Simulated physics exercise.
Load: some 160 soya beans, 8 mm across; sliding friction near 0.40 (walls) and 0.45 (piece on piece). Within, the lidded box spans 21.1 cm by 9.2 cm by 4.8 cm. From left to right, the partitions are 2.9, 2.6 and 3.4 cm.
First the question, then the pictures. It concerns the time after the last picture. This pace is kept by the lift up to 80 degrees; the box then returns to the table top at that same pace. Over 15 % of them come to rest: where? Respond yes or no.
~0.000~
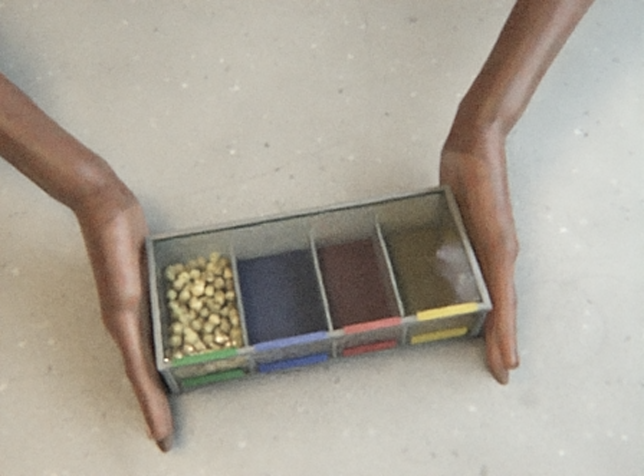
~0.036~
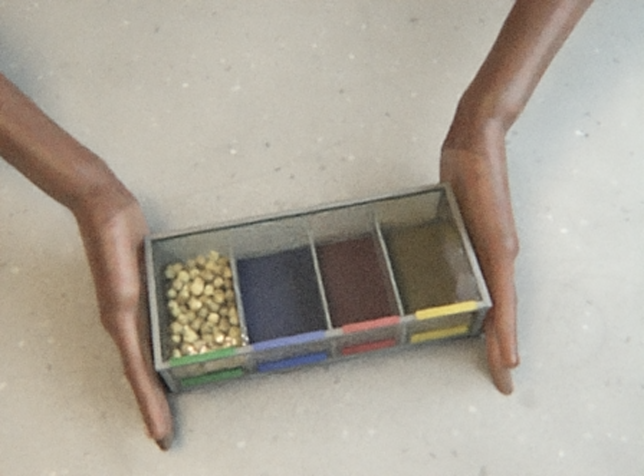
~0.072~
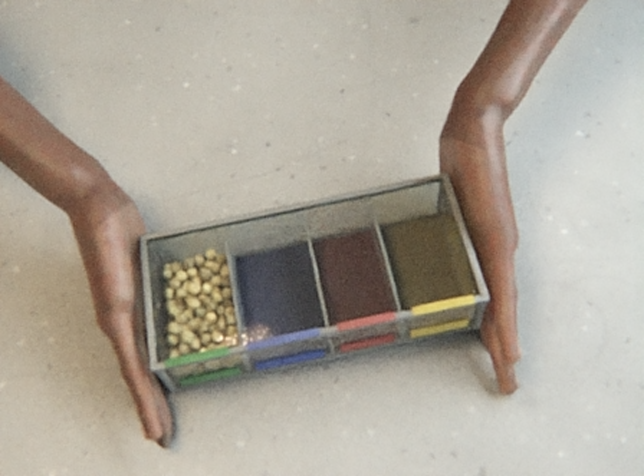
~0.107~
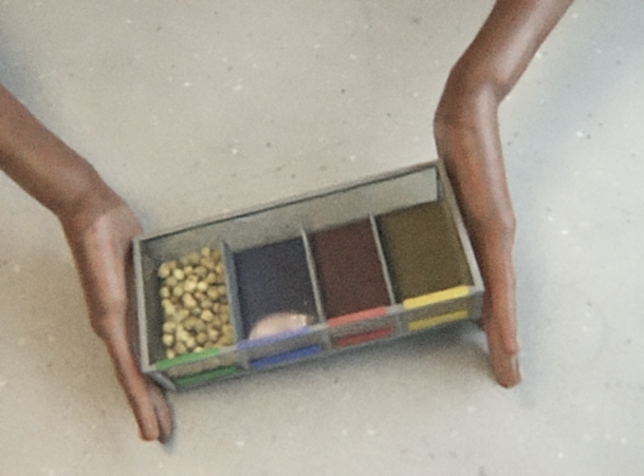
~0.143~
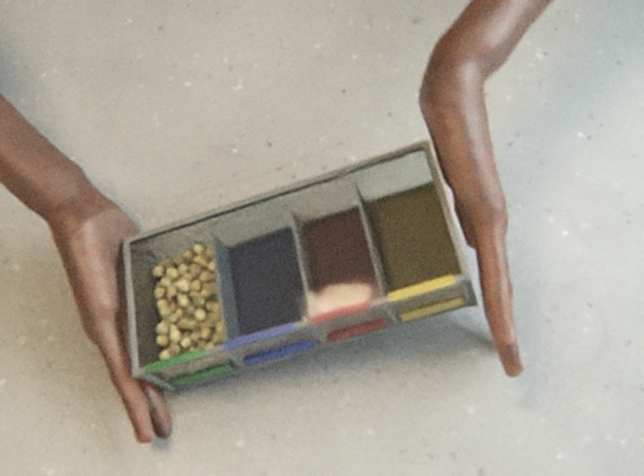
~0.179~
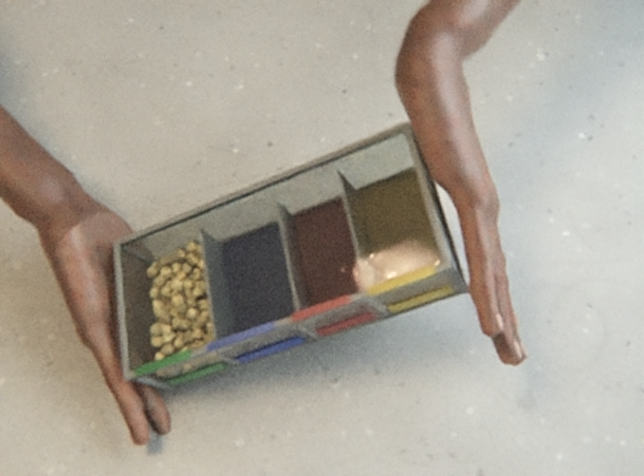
Red: No; blue: No; green: Yes; yellow: No.
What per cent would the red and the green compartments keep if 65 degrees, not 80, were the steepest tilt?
Red 0 %, green 100 %.
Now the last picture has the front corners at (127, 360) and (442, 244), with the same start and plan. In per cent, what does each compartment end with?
Red 0 %; blue 0 %; green 100 %; yellow 0 %.
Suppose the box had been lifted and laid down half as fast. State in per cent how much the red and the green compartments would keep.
Outcome, in per cent - red: 0; green: 100.
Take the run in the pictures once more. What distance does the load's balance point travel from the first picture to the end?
Roughly 0.5 cm.
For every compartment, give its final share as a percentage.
Per cent by colour - red 0, blue 0, green 100, yellow 0.
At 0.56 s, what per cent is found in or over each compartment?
Red = 0, blue = 0, green = 100, yellow = 0 (per cent).
Then, at 0.56 s, tilt 78 degrees; green 100 %.
After 0.82 s, tilt 30 degrees; green 100 %.
After 1.18 s, tilt 0 degrees; green 100 %.
At rest (1.5 s), red 0 %, blue 0 %, green 100 %, yellow 0 %.
